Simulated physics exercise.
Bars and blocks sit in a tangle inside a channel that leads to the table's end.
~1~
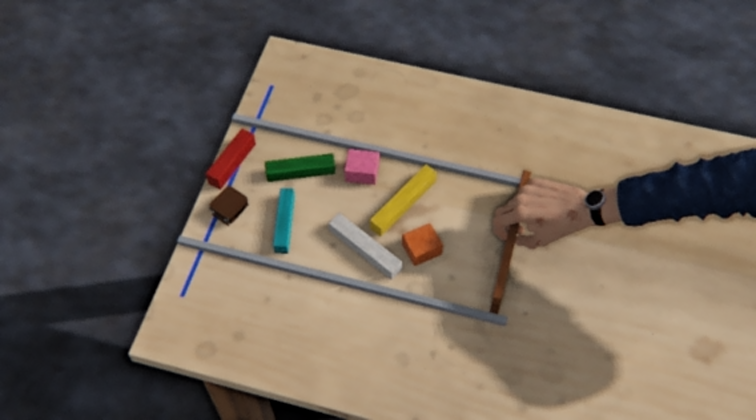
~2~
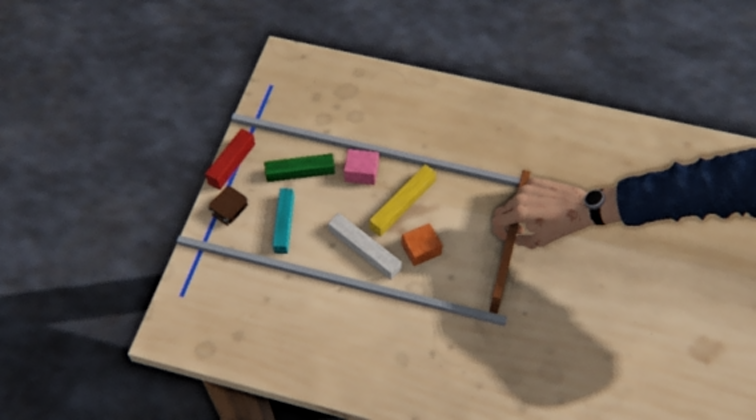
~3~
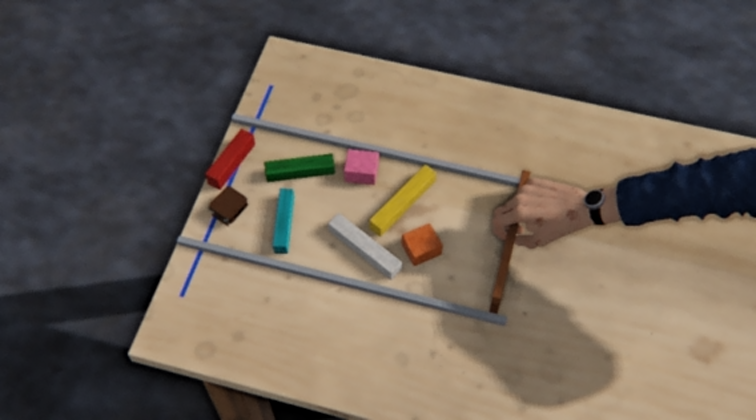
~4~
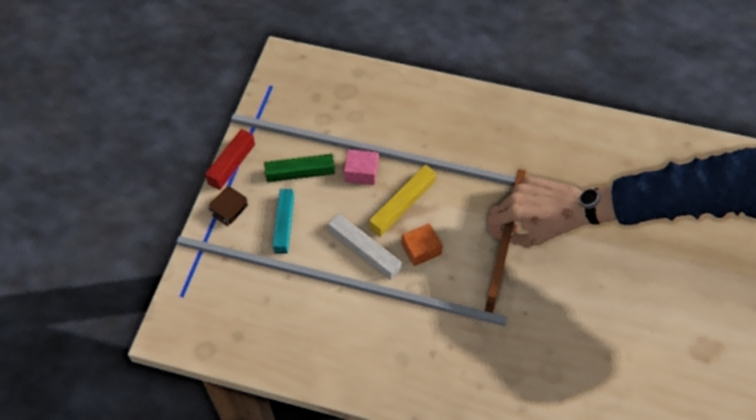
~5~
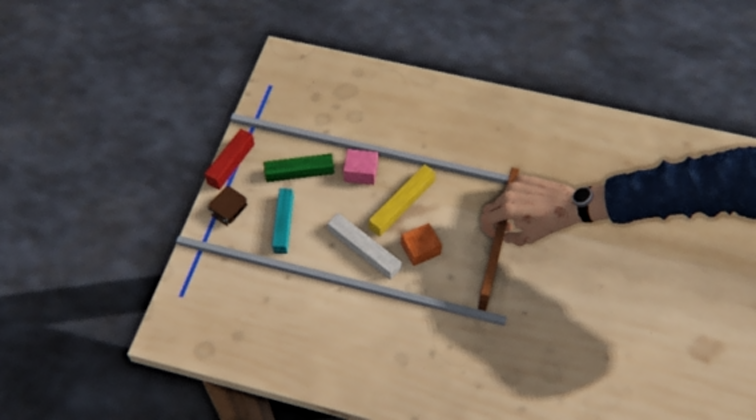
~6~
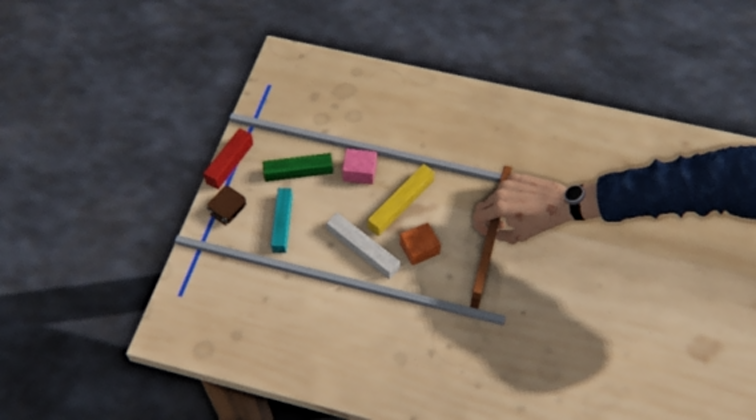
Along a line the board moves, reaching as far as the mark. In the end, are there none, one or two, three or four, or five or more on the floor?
There are five or more on the floor.
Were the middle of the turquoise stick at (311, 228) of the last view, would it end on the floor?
It simply slips off.
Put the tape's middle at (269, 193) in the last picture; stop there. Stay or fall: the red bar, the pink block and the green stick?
The red bar is gone. The pink block is still there. The green stick is still there.
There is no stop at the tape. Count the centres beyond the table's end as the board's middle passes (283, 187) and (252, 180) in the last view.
1 and 4.
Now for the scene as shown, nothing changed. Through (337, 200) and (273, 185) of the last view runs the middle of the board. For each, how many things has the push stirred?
Note: First position 7; second position 8.
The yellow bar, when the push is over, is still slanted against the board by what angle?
Roughly 25 degrees.
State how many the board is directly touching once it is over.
The number is 2.
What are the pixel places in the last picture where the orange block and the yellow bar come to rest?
I'd say approximately (199, 194) and then (212, 157).
Soon after, none off yet; red bar at rest near (229, 158); brown case at rest near (228, 206); green stick at rest near (298, 167).
Then, none off yet; red bar at rest near (229, 158); brown case moved a little near (217, 207); green stick moved a little near (265, 169).
Further on, one off so far; red bar moved a little near (210, 146); brown case on its side near (170, 241); green stick moved about its own width near (215, 167).
At rest, the number that fall off is five or more; fallen, white bar, pink block, turquoise stick, green stick, brown case and red bar.
